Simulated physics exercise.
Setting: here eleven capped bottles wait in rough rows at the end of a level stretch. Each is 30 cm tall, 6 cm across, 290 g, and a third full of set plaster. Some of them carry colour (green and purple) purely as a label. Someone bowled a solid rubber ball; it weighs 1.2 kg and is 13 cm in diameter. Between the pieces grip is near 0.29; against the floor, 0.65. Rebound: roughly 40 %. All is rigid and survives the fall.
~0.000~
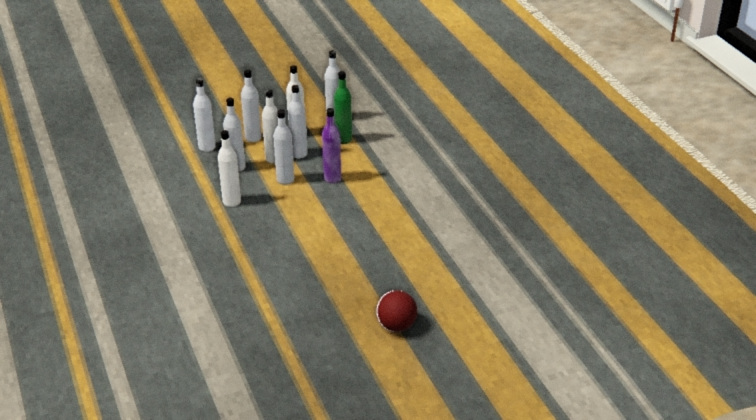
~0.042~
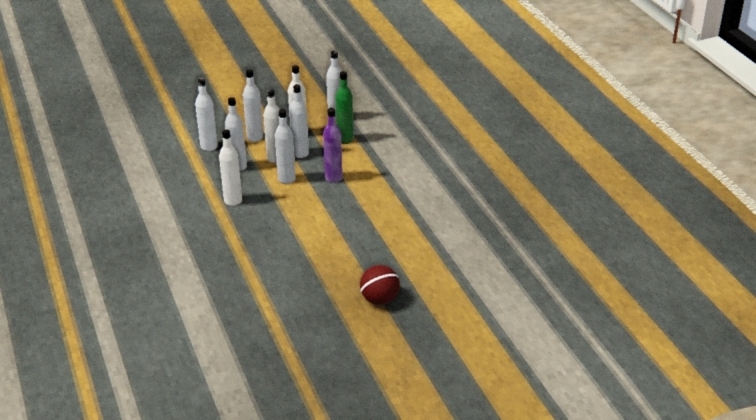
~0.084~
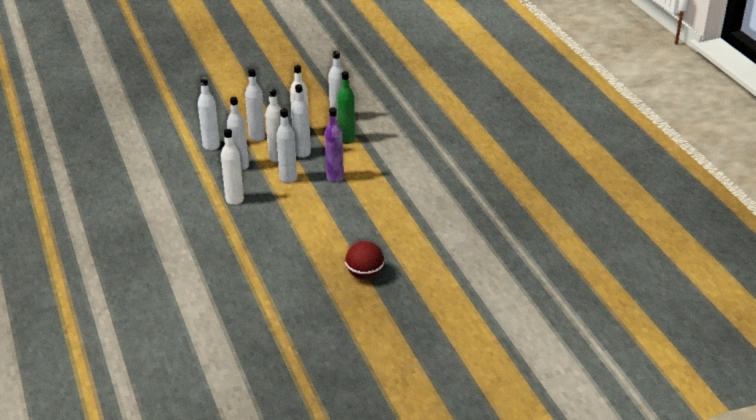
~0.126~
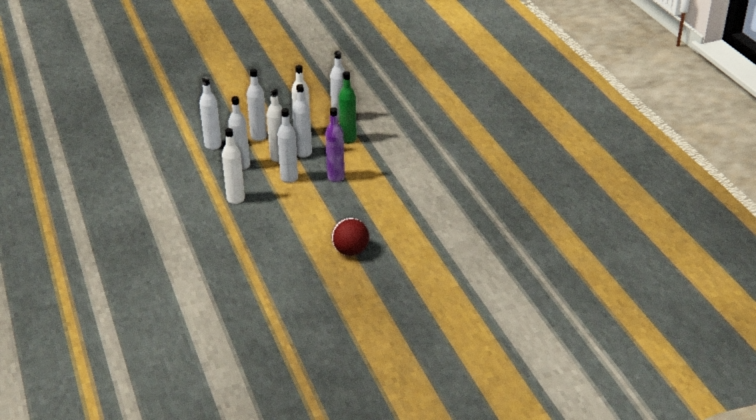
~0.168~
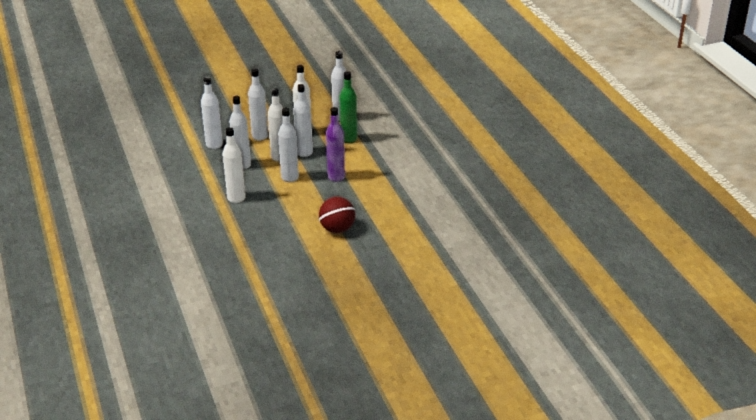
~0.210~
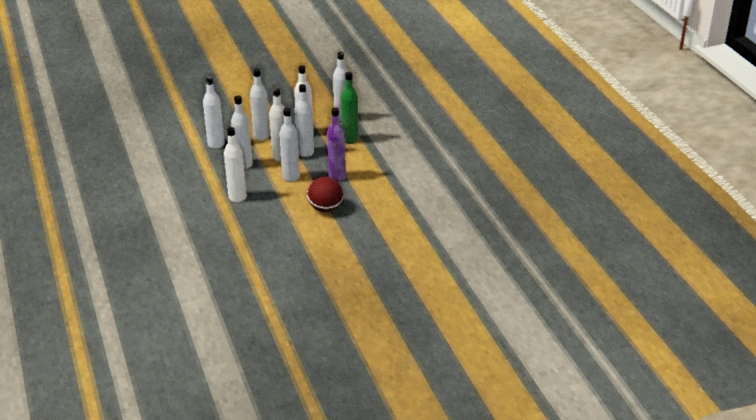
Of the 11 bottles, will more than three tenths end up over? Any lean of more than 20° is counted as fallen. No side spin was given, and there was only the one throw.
The spill outstrips three tenths.
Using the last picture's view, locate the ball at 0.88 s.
It sits close to pixel (310, 68).
By 0.42 s, ball still moving; 2 of the 11 bottles over.
By 0.88 s, ball still moving; 6 of the 11 bottles over.
When it is over (2.1 s), ball rolling away; 5 of the 11 bottles over; green bottle unmoved; purple bottle unmoved. That is 45 per cent. In pixels of the last frame, middles, green bottle near (350, 108), purple bottle near (336, 144).
